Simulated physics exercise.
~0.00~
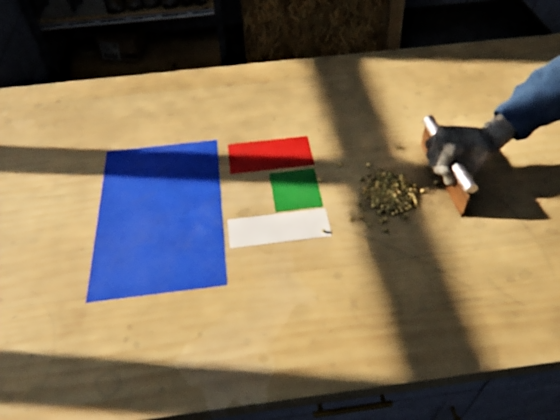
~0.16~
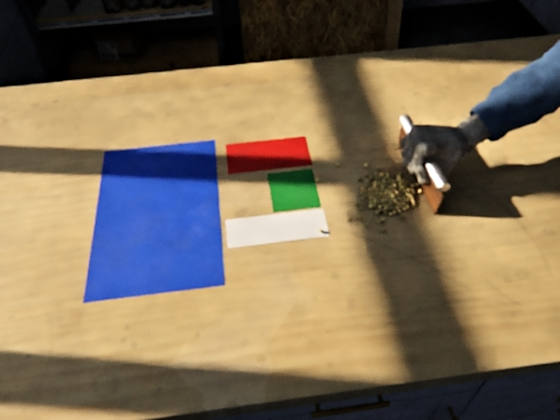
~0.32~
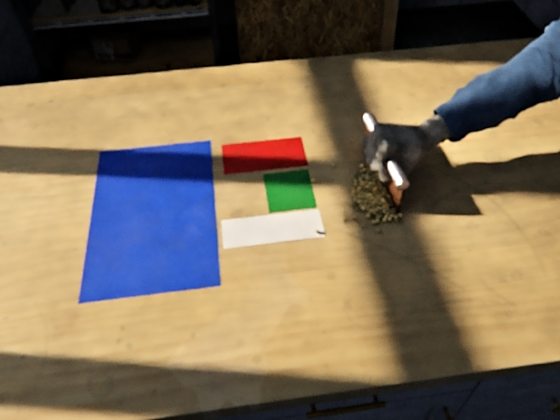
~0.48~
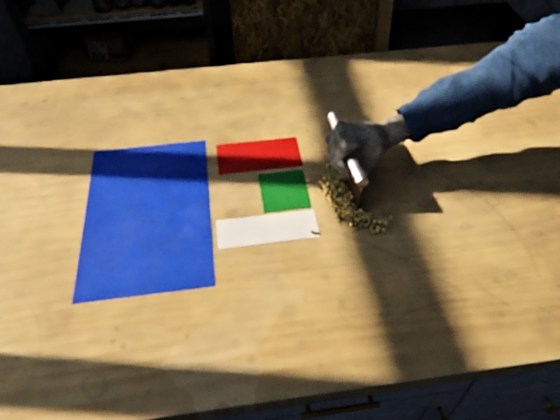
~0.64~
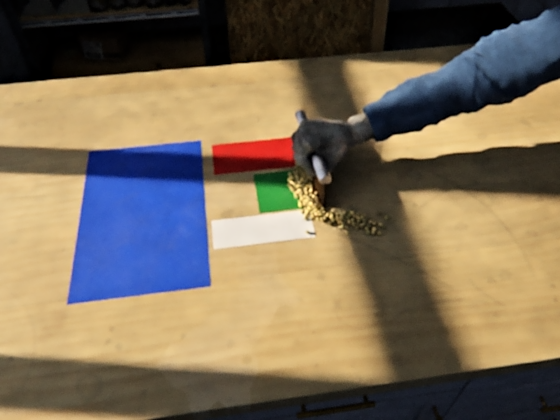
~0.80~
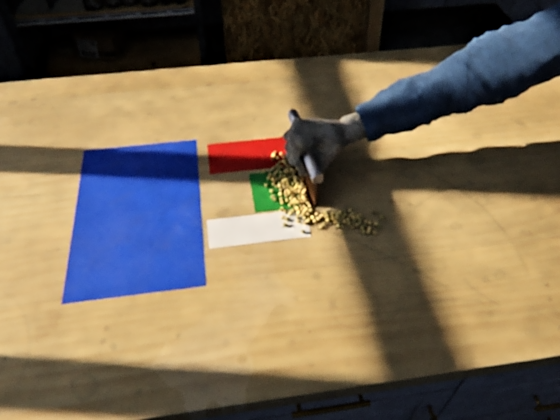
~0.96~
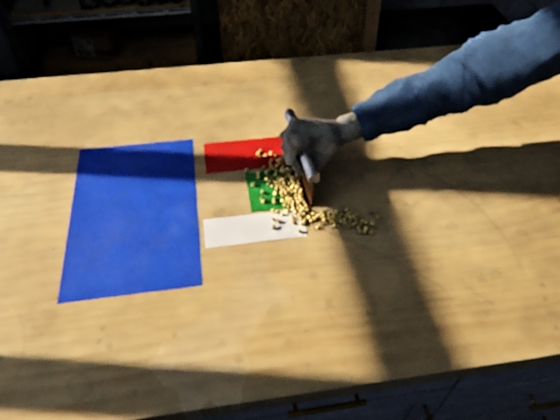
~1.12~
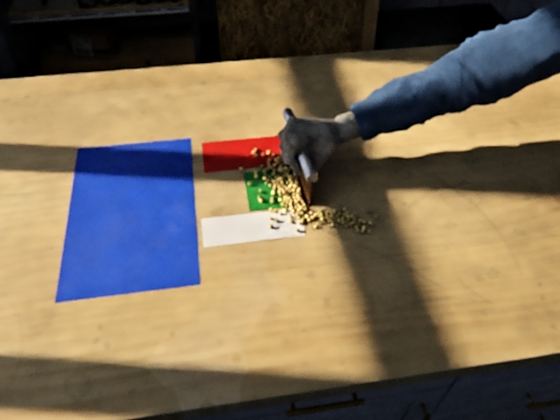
The video shows a gloved hand sliding a scraper leftward across a wooden table, pushing a pile of small beans toward coloured mats. The scraper stops with the beans scattered over the green mat, partly on the white and red ones and bare wood, while the blue mat stays clear.
